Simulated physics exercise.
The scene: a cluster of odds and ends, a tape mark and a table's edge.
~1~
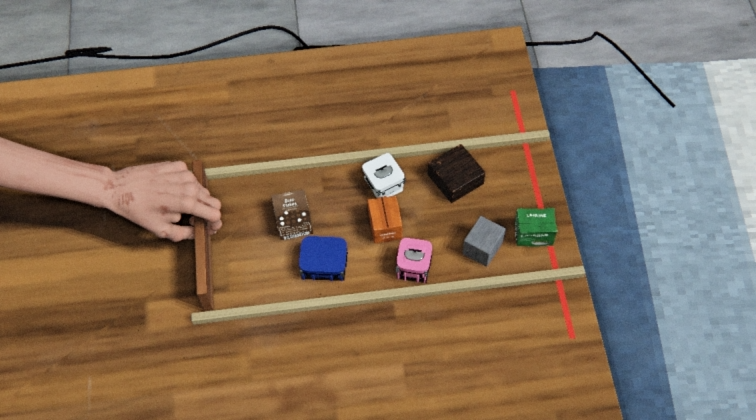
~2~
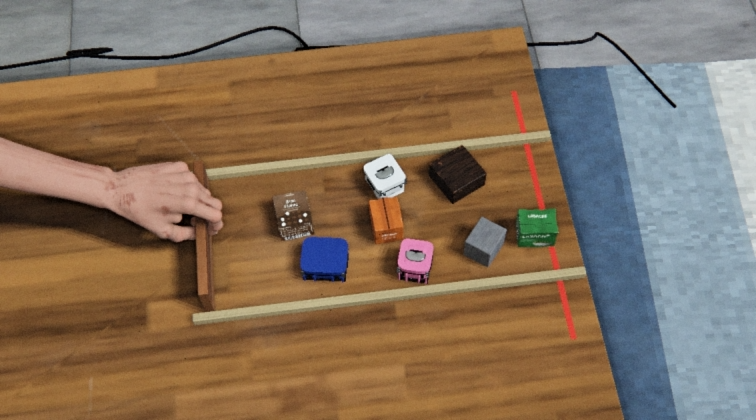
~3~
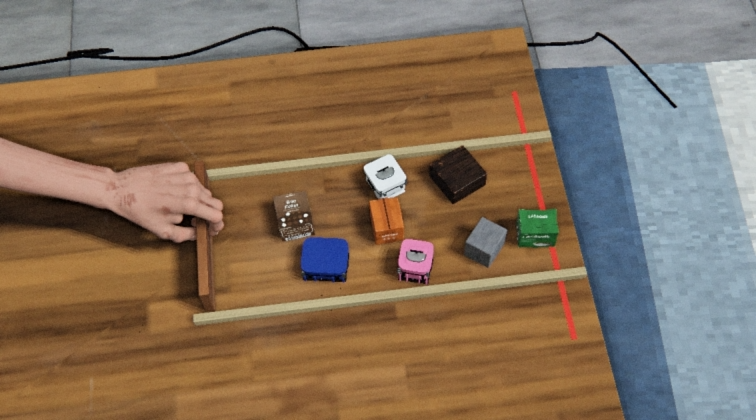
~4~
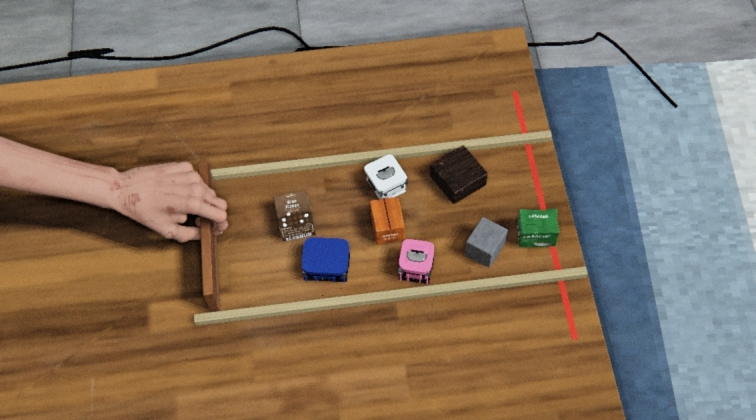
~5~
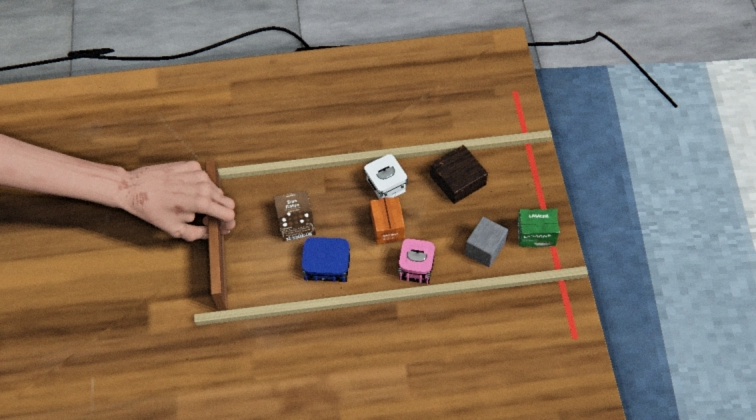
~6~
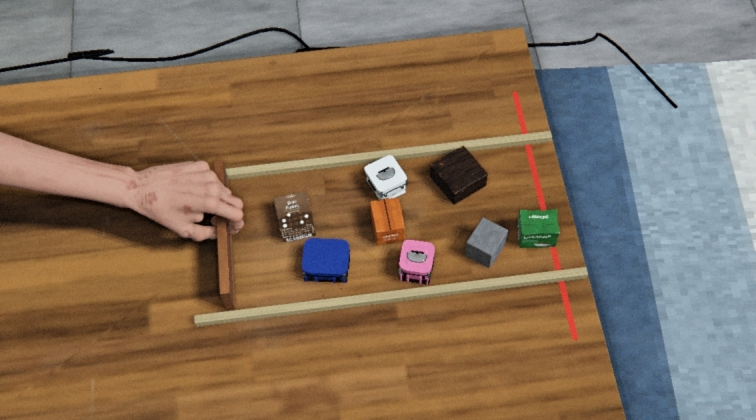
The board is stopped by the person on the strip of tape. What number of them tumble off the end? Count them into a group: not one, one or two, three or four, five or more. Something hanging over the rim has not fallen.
Once the push stops, five or more will be gone from the table.
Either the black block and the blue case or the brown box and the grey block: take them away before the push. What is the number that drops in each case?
The counts would be 3 and 3.
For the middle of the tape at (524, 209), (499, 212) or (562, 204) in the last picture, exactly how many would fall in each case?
Going through them in order, you'd see 5, 2 and 8.
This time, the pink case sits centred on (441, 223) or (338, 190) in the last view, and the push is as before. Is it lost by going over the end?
Goes off the end, then keeps its place.
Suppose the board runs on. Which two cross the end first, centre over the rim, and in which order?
Order, earliest first: Green box, grey block.
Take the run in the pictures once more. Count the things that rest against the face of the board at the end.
3 of them.
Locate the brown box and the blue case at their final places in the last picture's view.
In the last picture the brown box sits around (560, 193) and the blue case around (572, 228).
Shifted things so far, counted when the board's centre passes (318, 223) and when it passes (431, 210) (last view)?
The count is 2 at the first point and 8 at the second.
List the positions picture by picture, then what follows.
In the first picture, green box (535, 227); grey block (484, 242); black block (456, 174); board (203, 235); tape (540, 206).
In the second picture, grey block (485, 242); board (204, 235).
In the third picture, black block (458, 175); white case (385, 179).
In the fourth picture, green box (538, 228); orange box (387, 221).
In the fifth picture, grey block (486, 242); blue case (326, 260).
In the sixth picture, green box (538, 229); grey block (486, 243); black block (459, 175); board (225, 234); tape (543, 207).
A little later, none off yet; green box at rest near (538, 229); grey block at rest near (486, 243); black block at rest near (459, 175).
Next, none off yet; green box shifted about its own width near (569, 217); grey block shifted well along near (540, 231); black block shifted about its own width near (493, 173).
When it is over, the number that fall off is five or more; down, orange box, pink case, black block, grey block and green box.
